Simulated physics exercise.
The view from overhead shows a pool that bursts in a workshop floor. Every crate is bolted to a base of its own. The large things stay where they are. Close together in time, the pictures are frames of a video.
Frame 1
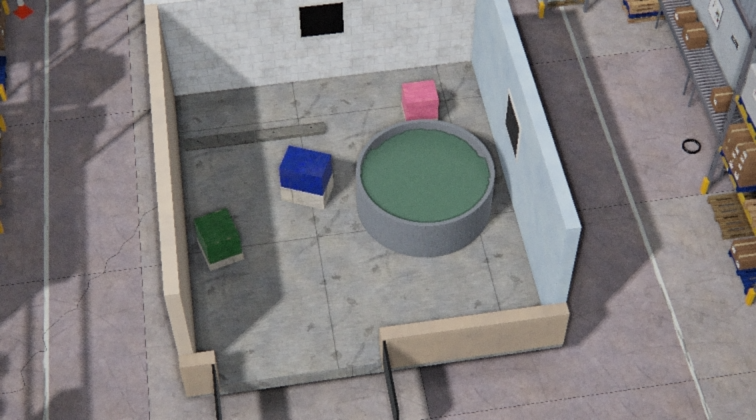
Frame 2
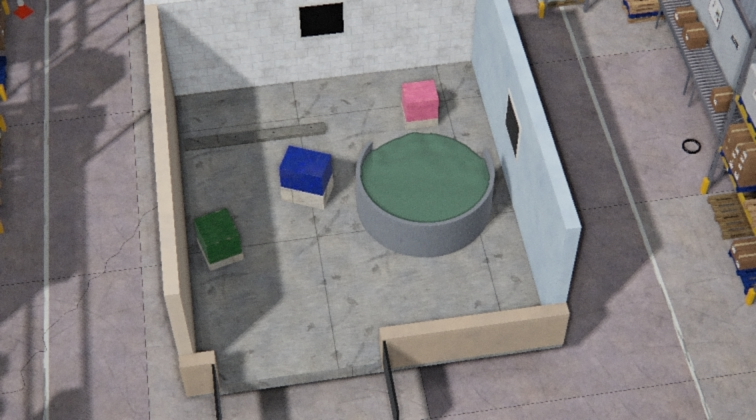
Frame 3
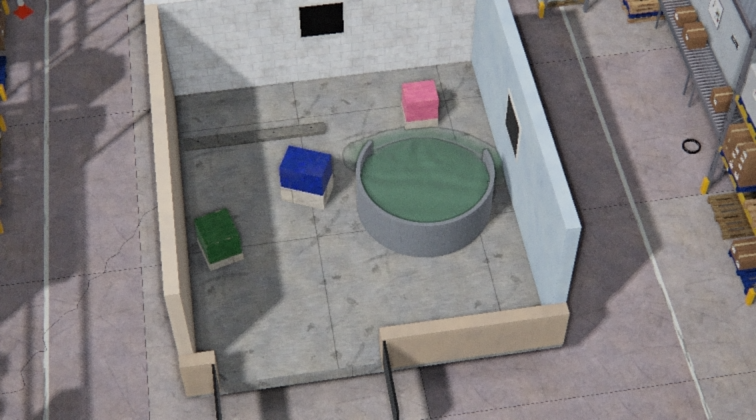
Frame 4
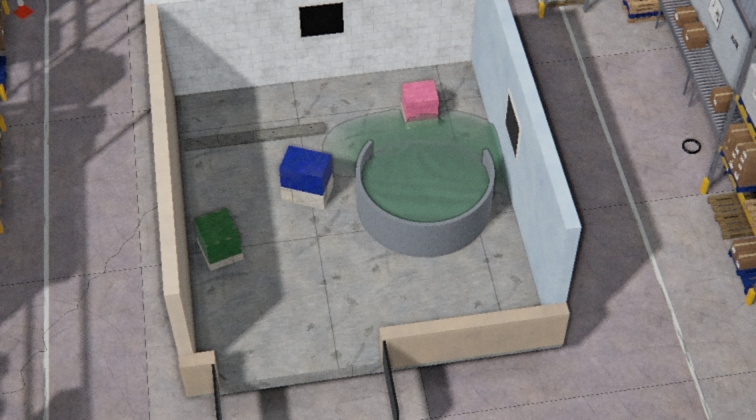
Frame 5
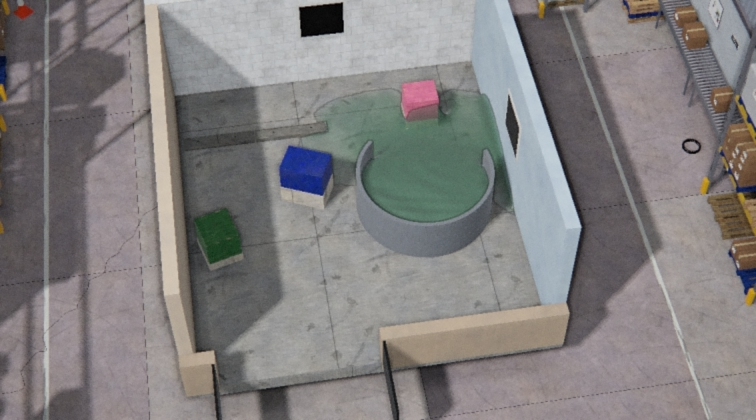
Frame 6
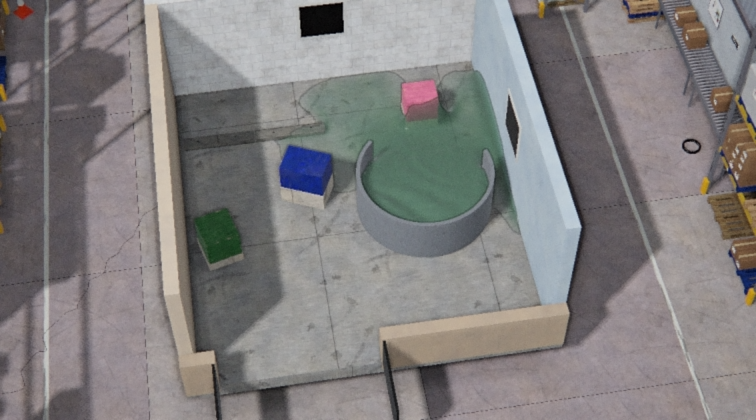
In a workshop, a round pool bursts open and green water spreads around a pink block.
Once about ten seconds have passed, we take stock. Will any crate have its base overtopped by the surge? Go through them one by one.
In the end pink crate: Wet; blue crate: Dry; green crate: Wet.
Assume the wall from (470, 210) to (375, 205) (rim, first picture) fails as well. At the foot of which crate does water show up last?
The blue crate.
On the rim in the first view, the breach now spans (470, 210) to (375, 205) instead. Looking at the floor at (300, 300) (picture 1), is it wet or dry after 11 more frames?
There: Wet.
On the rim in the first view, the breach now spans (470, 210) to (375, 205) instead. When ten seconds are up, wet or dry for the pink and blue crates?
In that case the pink one is never flooded and the blue one is never flooded.
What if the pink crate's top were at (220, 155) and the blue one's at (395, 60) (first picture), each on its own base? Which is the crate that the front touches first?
My guess is the blue-painted one.
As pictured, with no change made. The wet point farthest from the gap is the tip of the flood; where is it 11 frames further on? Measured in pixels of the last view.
Somewhere close to (176, 101).
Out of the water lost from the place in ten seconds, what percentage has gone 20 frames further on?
I get 0 percent.
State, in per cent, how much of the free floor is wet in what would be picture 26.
About 60 per cent.
A moment on, water covers 35 % of the floor; the pink crate water round its plinth, the blue crate water round its plinth, the green crate not reached.
Next, water covers 45 % of the floor; the pink crate water round its plinth, the blue crate water round its plinth, the green crate not reached.
Then, water covers 60 % of the floor; the pink crate water round its plinth, the blue crate water round its plinth, the green crate water round its plinth.
Later, water covers 95 % of the floor; the pink crate water round its plinth, the blue crate water round its plinth, the green crate water round its plinth.
In the end, water covers 100 % of the floor; the pink crate was topped, the blue crate stayed above the water, the green crate was topped.
